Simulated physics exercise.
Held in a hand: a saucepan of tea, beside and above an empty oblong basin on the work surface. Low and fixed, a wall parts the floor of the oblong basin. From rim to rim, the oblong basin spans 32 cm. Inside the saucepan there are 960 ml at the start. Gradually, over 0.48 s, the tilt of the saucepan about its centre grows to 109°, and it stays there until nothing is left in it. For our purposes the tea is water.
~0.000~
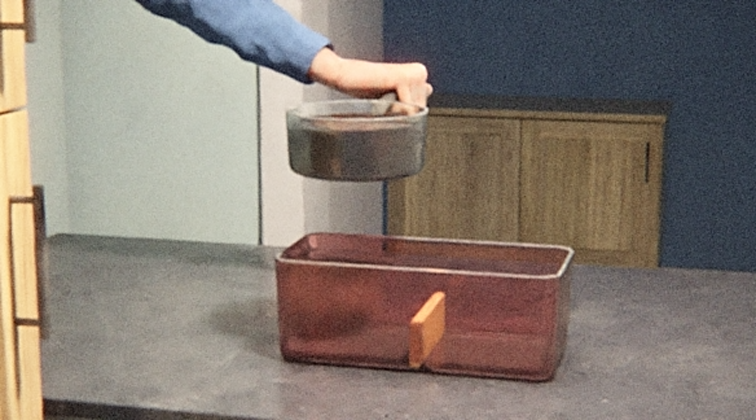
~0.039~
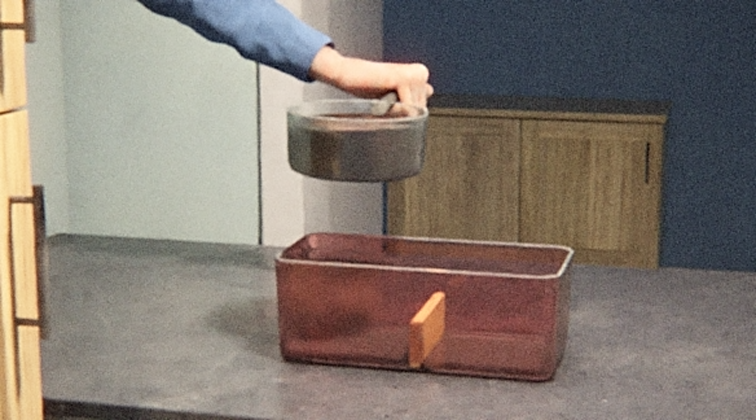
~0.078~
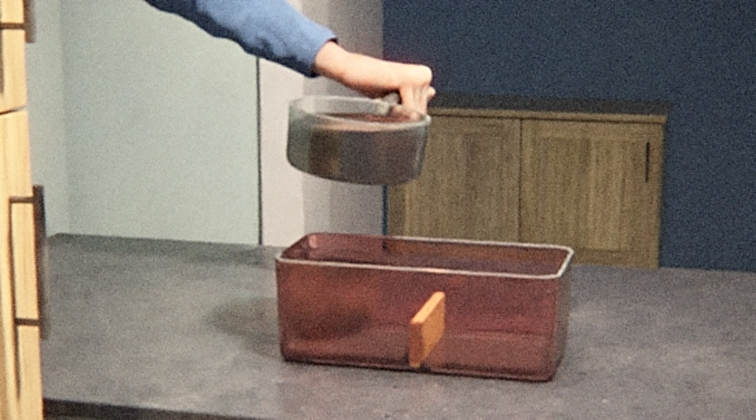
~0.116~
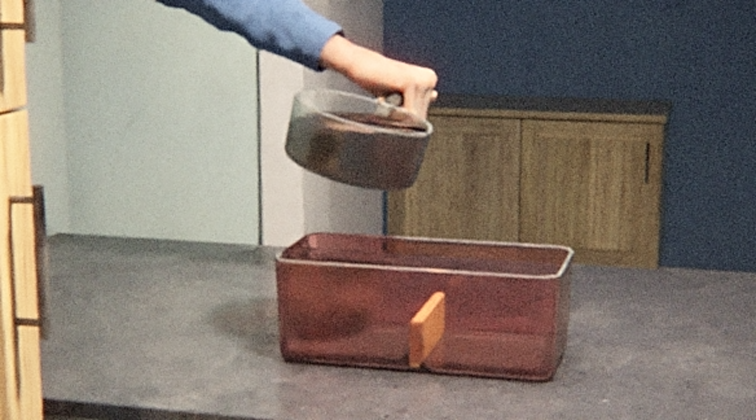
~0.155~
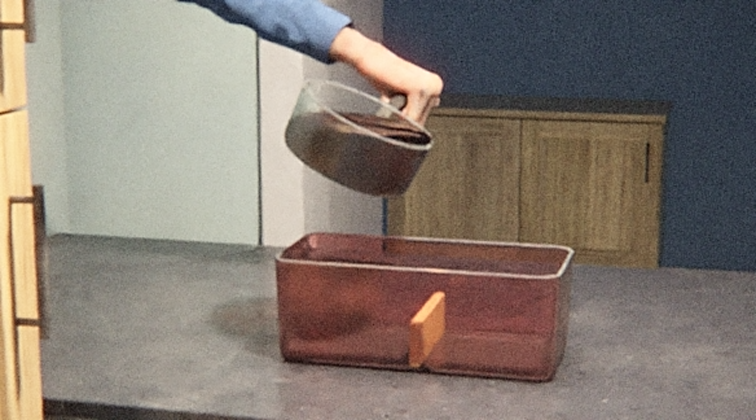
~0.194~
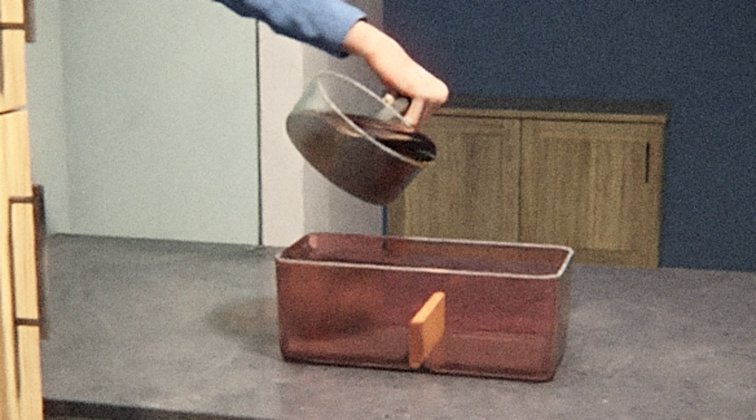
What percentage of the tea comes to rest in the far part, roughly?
55 %.
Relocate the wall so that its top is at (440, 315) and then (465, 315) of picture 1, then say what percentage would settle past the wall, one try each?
45 % and 30 %.
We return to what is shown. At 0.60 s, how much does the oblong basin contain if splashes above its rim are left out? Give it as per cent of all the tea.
Roughly 78 percent of it.
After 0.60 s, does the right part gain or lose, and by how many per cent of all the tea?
A loss, roughly 2.
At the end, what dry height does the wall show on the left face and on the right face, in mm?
Left about 32 mm, right about 24 mm.
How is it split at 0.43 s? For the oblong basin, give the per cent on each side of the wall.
Left roughly 2, right roughly 48.
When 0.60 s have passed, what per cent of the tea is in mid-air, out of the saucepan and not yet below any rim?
Estimate: Around 20 per cent.
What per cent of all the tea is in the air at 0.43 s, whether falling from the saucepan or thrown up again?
Roughly 36 %.
By 0.43 s the tilt is 106° and 13 per cent is still to pour, 2 is left of the wall and 48 right of it.
By 0.60 s the tilt is 109° and 2 per cent is still to pour, 21 is left of the wall and 57 right of it.
By 0.78 s the tilt is 109° and 0 per cent is still to pour, 30 is left of the wall and 54 right of it.
By 0.98 s the tilt is 109° and 0 per cent is still to pour, 36 is left of the wall and 59 right of it.
At rest 40 per cent lies left of the wall, 55 right of it and 5 outside.
